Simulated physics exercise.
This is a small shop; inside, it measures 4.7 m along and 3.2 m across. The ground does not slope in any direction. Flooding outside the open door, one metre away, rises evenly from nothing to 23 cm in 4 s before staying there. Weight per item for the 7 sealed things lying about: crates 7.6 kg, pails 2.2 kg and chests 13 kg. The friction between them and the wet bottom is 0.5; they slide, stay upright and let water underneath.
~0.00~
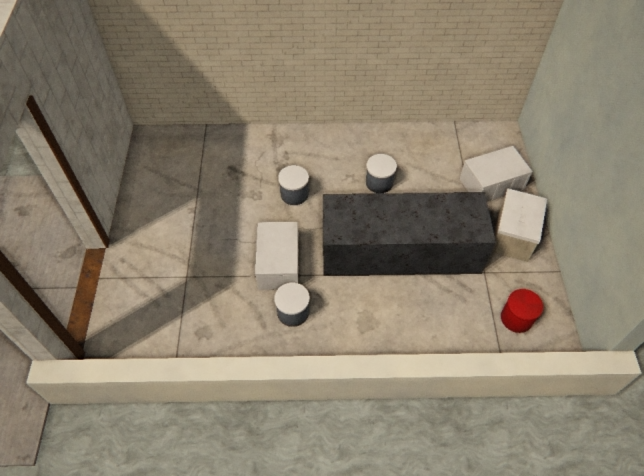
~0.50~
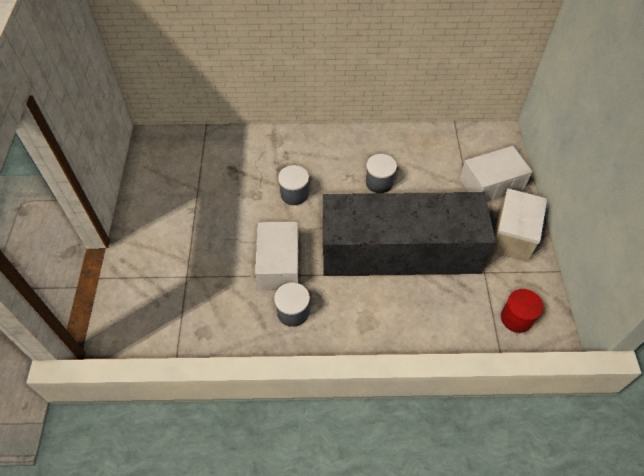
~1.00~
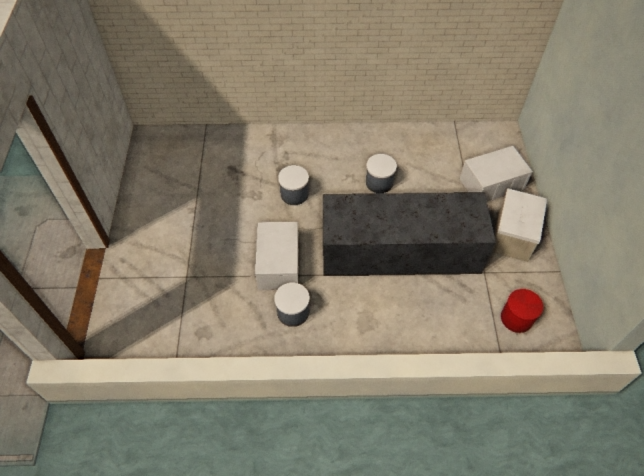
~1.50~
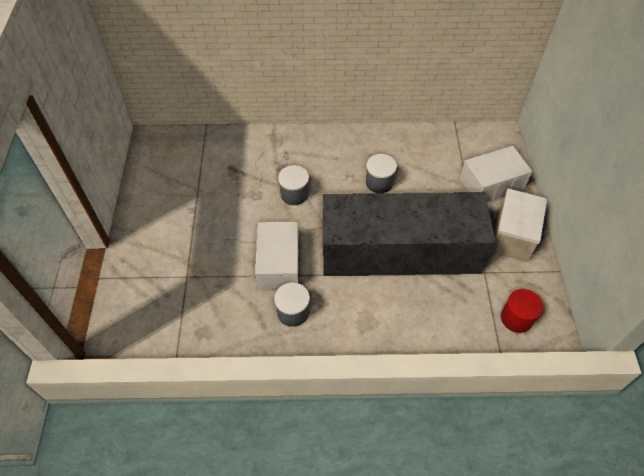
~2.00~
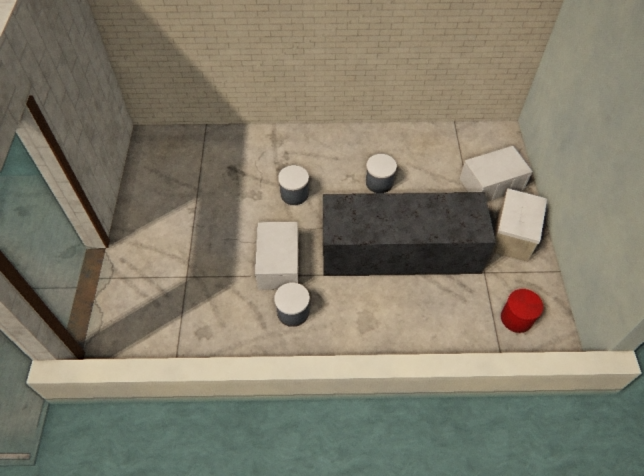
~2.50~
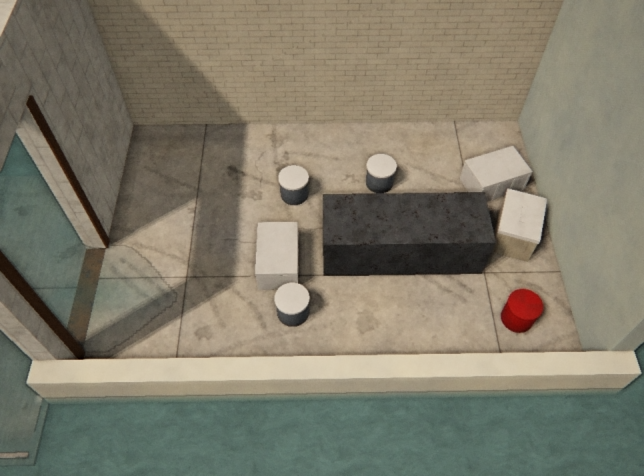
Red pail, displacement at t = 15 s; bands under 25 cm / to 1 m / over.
It will likely make a long trip.
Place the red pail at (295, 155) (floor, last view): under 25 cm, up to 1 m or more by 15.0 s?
Short answer, it is taken a long way.
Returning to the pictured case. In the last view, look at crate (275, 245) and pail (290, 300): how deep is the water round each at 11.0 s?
Depth approx. 11 cm / 11 cm.
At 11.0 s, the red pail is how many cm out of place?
Shift by then: About 200 cm.
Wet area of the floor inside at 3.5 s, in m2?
I'd estimate close to 3.0 m2.
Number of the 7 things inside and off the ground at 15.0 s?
The number is 7.
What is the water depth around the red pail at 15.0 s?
About 11 cm.
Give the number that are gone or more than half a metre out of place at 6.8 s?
By my tally, 3.
After 3.5 s the red pail is near (526, 304), 0.0 m from its start, aground; 0 afloat.
After 6.8 s the red pail is near (566, 274), 0.5 m from its start, afloat; 4 afloat.
After 11.0 s the red pail is near (454, 123), 2.2 m from its start, afloat; 7 afloat.
After 15.0 s the red pail is near (421, 190), 1.5 m from its start, afloat; 7 afloat.
